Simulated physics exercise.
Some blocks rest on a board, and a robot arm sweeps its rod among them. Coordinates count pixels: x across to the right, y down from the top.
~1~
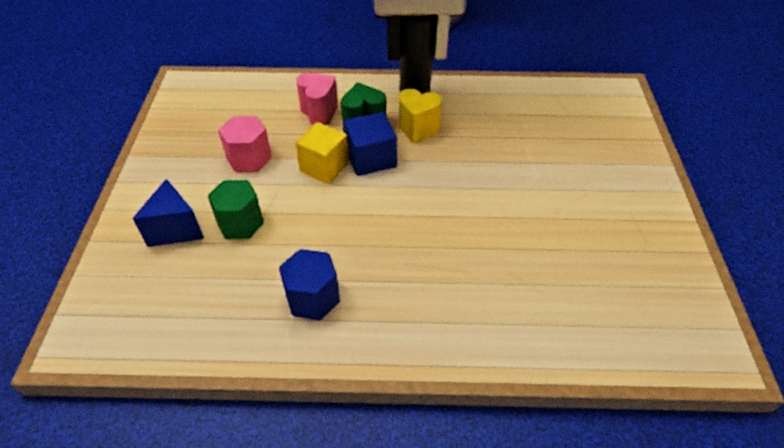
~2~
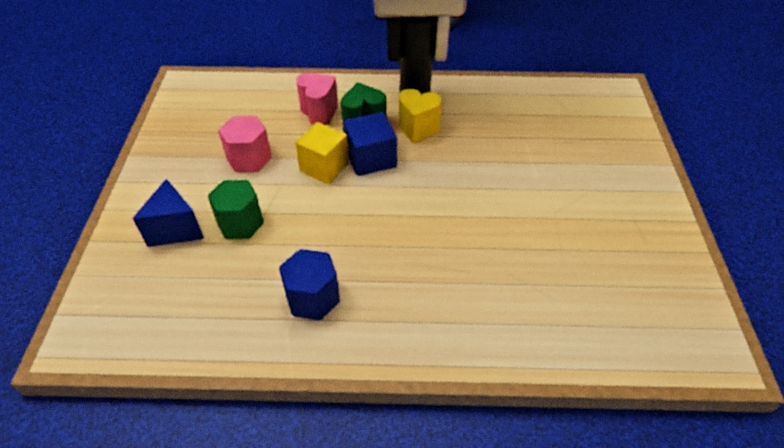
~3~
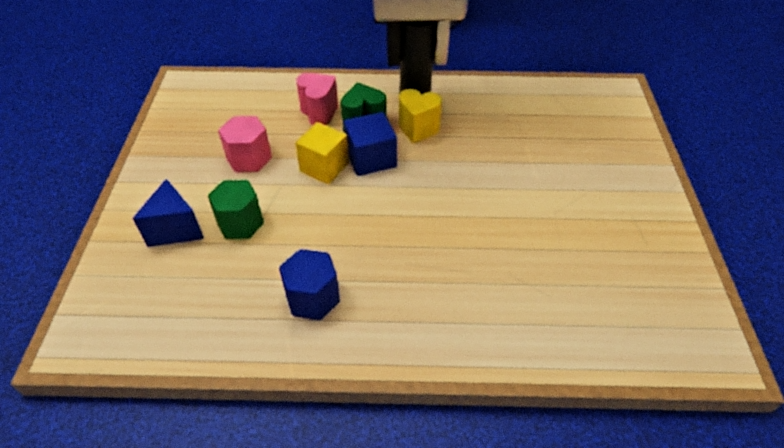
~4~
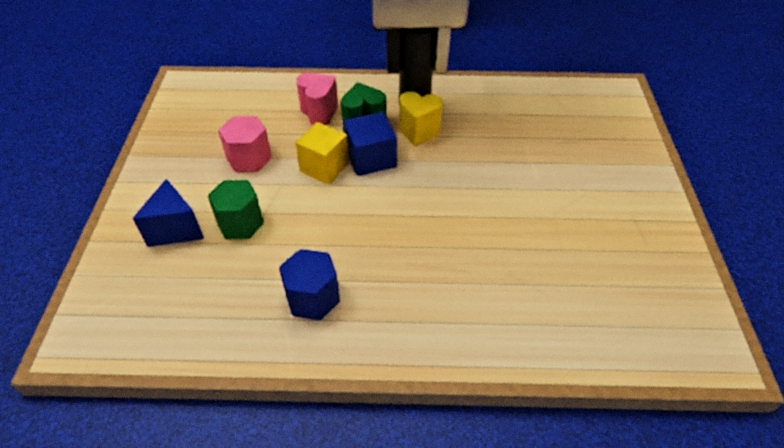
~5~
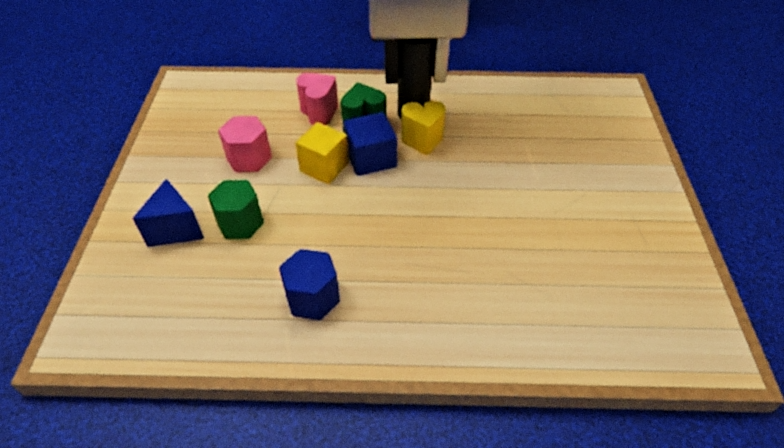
A robot arm with a dark rod reaches in from the top over a light wooden board on a blue surface, seen from above at an angle by a still camera. Pink and green hearts, yellow and blue cubes, and a yellow heart cluster near the back, with pink, green and blue hexagonal blocks and a blue triangular one further left and forward. At first almost nothing moves, then the rod slides slightly forward, nudging the yellow heart a little toward the viewer.
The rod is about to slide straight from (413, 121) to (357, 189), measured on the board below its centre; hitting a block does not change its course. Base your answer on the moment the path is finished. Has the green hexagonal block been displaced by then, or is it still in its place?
That block stays in place.
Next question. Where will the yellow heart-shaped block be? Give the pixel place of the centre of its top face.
Somewhere near (424, 124).
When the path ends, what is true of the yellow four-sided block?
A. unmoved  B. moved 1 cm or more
My answer is option B.
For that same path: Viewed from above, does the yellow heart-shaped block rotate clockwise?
No
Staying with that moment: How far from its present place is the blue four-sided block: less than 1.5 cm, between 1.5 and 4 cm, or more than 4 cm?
It will move more than 4 cm.
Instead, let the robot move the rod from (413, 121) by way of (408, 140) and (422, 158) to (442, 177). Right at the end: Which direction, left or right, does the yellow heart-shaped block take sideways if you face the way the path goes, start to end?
Taking start-to-end as forward, the block's sideways shift goes to the left.
The first path, step by step. One third of the way, rod (395, 135); yellow four-sided block (318, 139); blue four-sided block (366, 134); yellow heart-shaped block (424, 123), turned 50° anticlockwise.
Two thirds of the way, rod (376, 158); yellow four-sided block (297, 150), turned 65° clockwise; blue four-sided block (345, 158); yellow heart-shaped block (424, 124), turned 55° anticlockwise.
At the end, rod (357, 182); green hexagonal block still; yellow four-sided block (293, 152), turned 80° clockwise; blue four-sided block (324, 185), turned 15° anticlockwise; yellow heart-shaped block (424, 124), turned 55° anticlockwise.
